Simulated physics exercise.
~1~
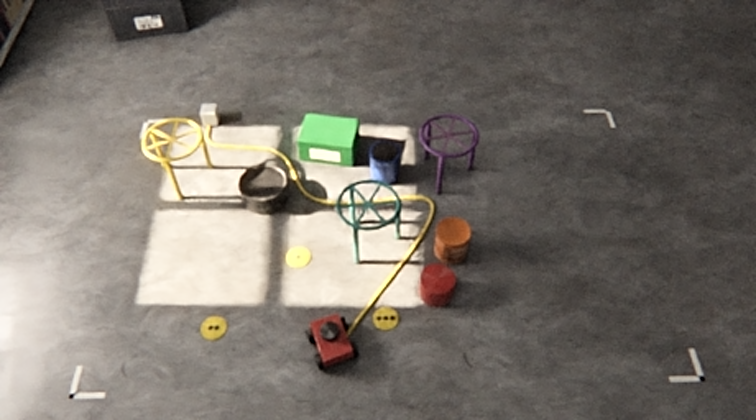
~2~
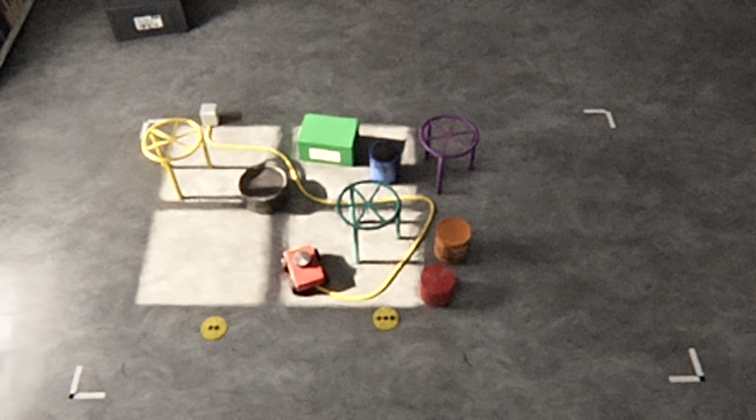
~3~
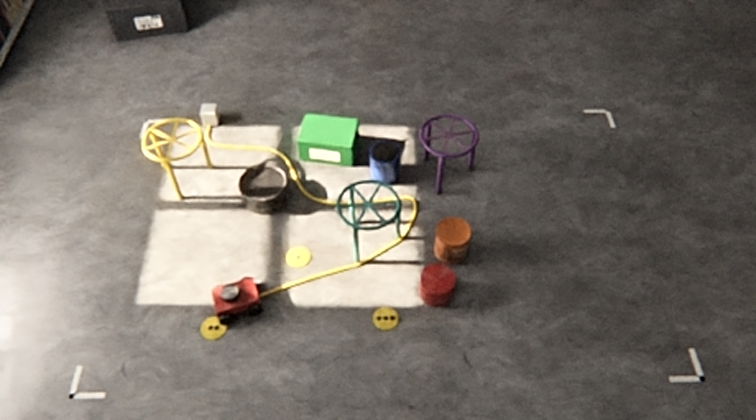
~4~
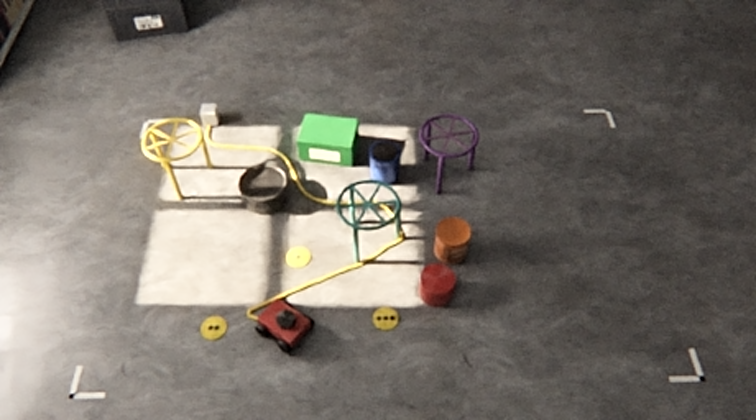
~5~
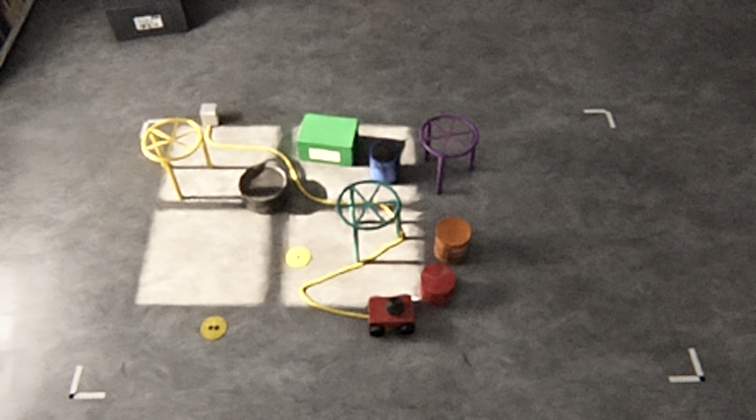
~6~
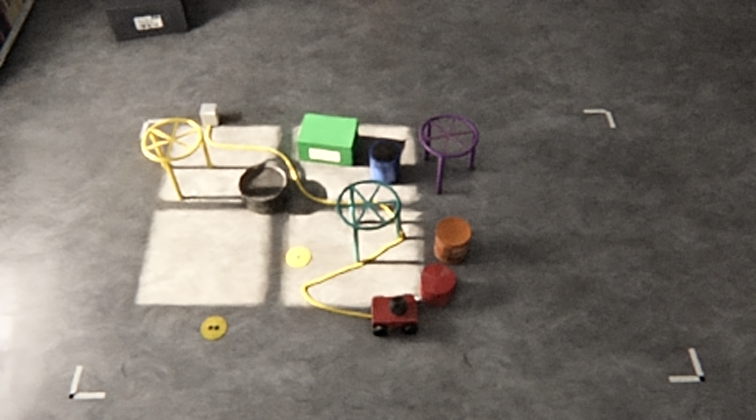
In the video, a small red cart trailing a yellow lead among stools, buckets and a green box drives up to a yellow mark, then down-left to a second and right to a third, stopping beside the red tub while the surrounding objects stay in place.
